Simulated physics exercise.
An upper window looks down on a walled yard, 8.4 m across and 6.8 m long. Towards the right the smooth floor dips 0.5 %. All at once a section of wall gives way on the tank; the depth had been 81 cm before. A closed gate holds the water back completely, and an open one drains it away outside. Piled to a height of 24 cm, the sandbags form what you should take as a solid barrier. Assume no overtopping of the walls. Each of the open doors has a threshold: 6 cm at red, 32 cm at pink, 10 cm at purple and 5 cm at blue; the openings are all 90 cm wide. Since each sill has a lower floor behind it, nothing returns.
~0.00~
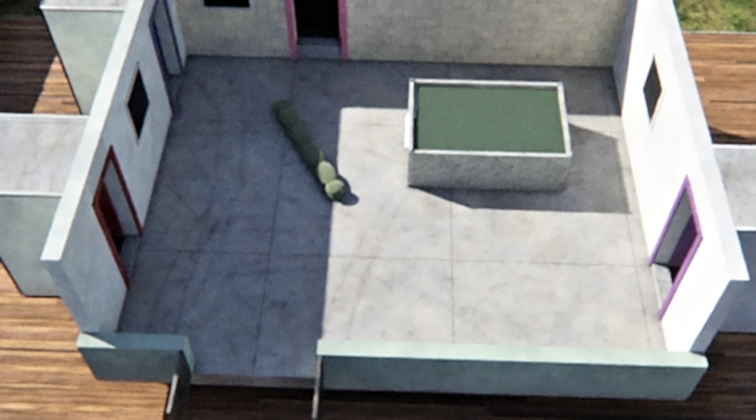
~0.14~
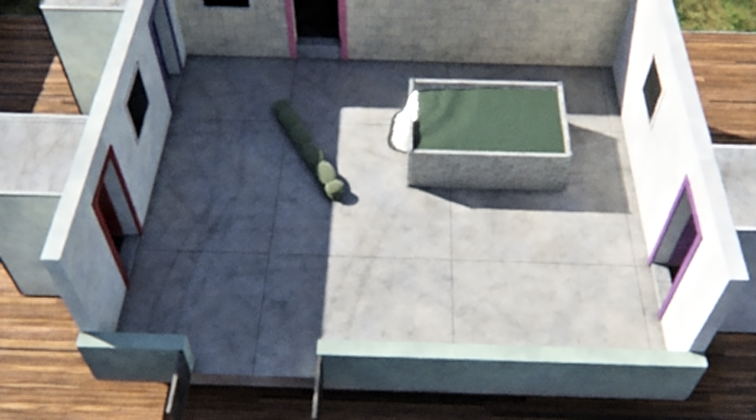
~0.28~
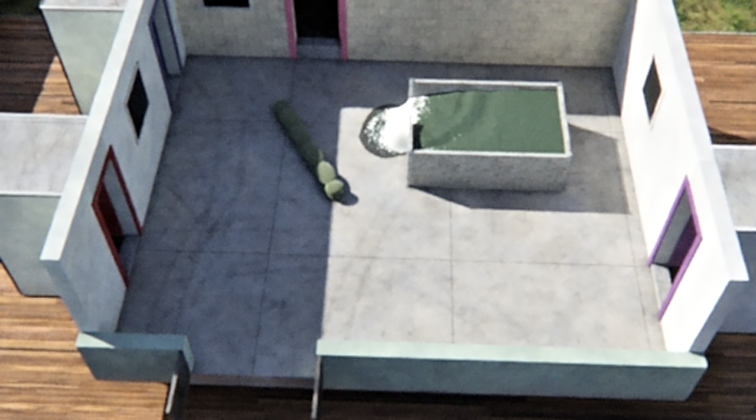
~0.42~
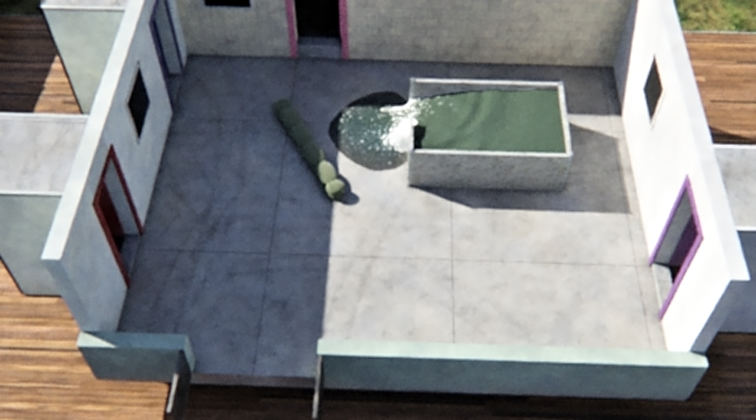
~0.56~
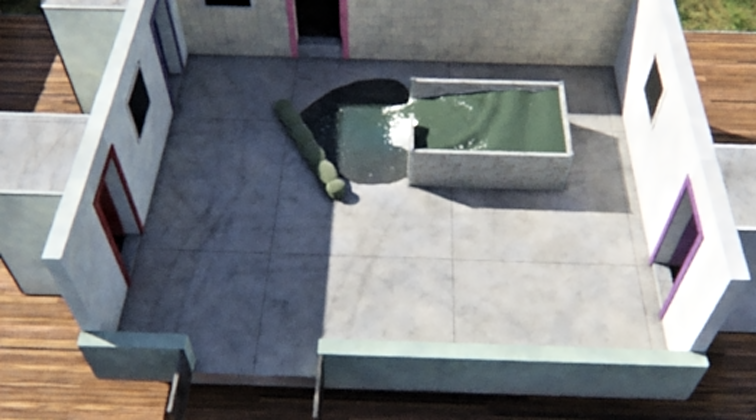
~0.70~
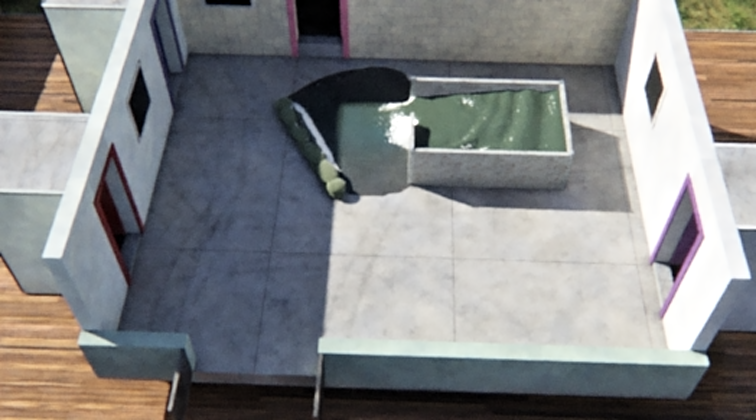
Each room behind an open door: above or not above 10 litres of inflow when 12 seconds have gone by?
As I see it, red door: The total remains smaller than the cap. Pink door: The total remains smaller than the cap. Purple door: The total remains smaller than the cap. Blue door: The total grows larger than the cap.
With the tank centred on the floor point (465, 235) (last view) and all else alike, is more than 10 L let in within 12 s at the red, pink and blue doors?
Red goes beyond, pink stays inside, blue goes beyond, judged against that limit.
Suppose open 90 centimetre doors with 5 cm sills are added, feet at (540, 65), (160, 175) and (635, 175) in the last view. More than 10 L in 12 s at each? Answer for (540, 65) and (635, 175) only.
Well, the first is shy of the mark and the second is shy of the mark.
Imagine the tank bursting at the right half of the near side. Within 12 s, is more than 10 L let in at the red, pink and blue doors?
Then red would come out on the high side, pink on the low side and blue on the low side.
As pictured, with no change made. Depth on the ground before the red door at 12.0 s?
It averages close to 2.0 centimetres.
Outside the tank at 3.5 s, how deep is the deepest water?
34 cm or so.
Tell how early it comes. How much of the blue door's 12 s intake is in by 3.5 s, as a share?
20 percent or so by then.
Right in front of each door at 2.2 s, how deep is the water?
Depths in cm: Red 0, pink 18, purple 0, blue 10.
After 1.4 s water covers 15 % of the floor and is deepest (43 cm) near (404, 128); red door not reached, pink door 20 cm at the sill, 0 L in, purple door not reached, blue door not reached.
After 2.2 s water covers 30 % of the floor and is deepest (45 cm) near (189, 55); red door not reached, pink door 18 cm at the sill, 0 L in, purple door not reached, blue door 10 cm at the sill, 0 L in.
After 3.5 s water covers 40 % of the floor and is deepest (34 cm) near (207, 56); red door 2 cm at the sill, 0 L in, pink door 20 cm at the sill, 0 L in, purple door not reached, blue door 20 cm at the sill, 87 L in.
After 7.0 s water covers 90 % of the floor and is deepest (18 cm) near (175, 107); red door 3 cm at the sill, 0 L in, pink door 14 cm at the sill, 0 L in, purple door 3 cm at the sill, 0 L in, blue door 15 cm at the sill, 325 L in.
After 12.0 s water covers 95 % of the floor and is deepest (10 cm) near (636, 228); red door 2 cm at the sill, 0 L in, pink door 8 cm at the sill, 0 L in, purple door 8 cm at the sill, 0 L in, blue door 8 cm at the sill, 440 L in.
